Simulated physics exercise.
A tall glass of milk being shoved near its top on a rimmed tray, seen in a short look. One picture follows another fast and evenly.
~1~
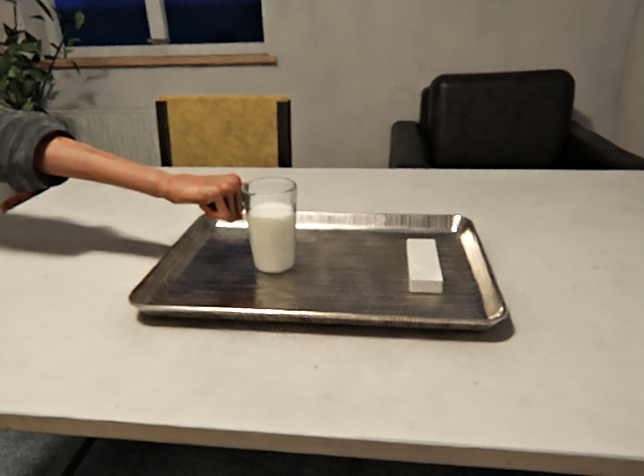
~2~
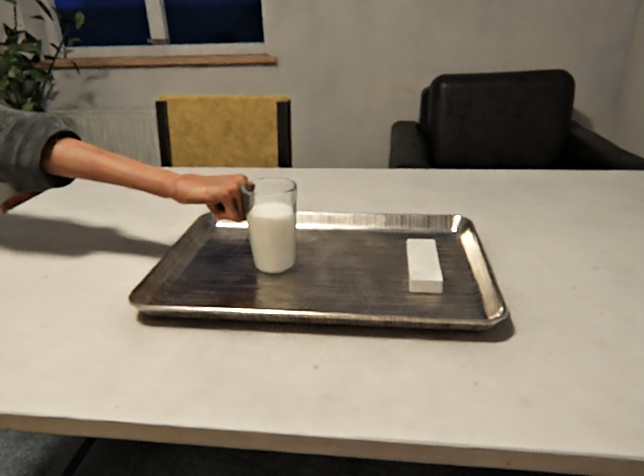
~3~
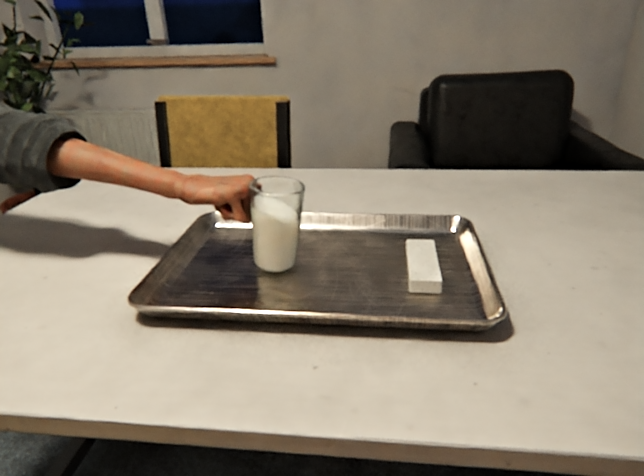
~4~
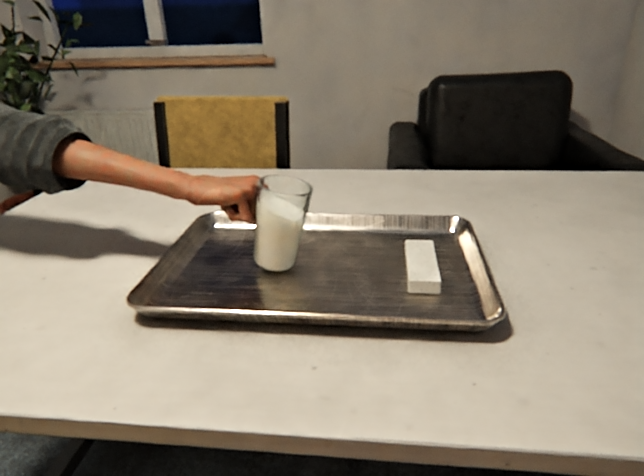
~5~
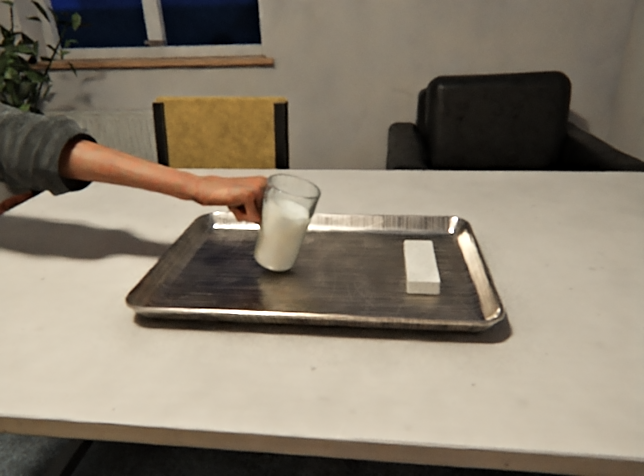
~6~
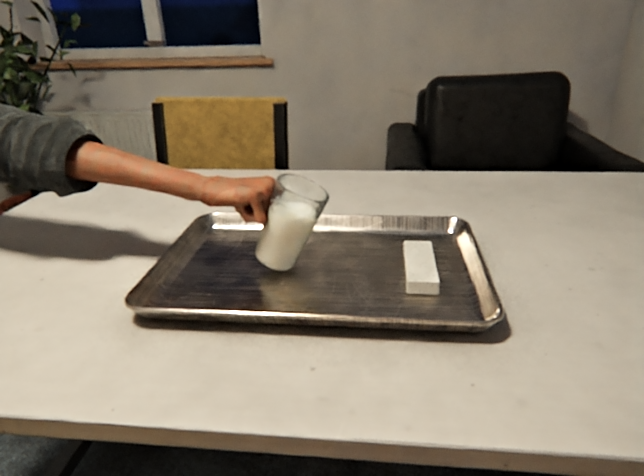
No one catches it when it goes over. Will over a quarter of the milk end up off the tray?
No.
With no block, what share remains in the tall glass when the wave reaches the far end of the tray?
65 percent or so.
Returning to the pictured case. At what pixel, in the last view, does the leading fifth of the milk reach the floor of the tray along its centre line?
About (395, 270).
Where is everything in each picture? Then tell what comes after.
Tilt 0°; right rim (295, 188); surface from (250, 207) to (294, 208); the tray's far rim is at (486, 259); a block is fixed to the tray further along, in the first picture.
Tilt 0°; right rim (295, 188); surface from (250, 208) to (294, 208), in the second picture.
Tilt 6°; right rim (303, 189); surface from (256, 196) to (296, 212), in the third picture.
Tilt 11°; right rim (311, 191); surface from (261, 189) to (305, 212), in the fourth picture.
Tilt 18°; right rim (319, 195); surface from (266, 201) to (311, 212), in the fifth picture.
Tilt 24°; right rim (327, 199); surface from (270, 212) to (316, 209), in the sixth picture.
A moment on, the tall glass is falling and 100 per cent is in the glass, 0 on the tray and 0 above or beyond its rim.
Next, the tall glass lies on its side and 67 per cent is in the glass, 20 on the tray and 12 above or beyond its rim.
Then the tall glass lies on its side and 38 per cent is in the glass, 54 on the tray and 9 above or beyond its rim.
Later the tall glass lies on its side and 20 per cent is in the glass, 74 on the tray and 6 above or beyond its rim.
In the end 94 per cent is held by tray and glass, 6 is off the tray.
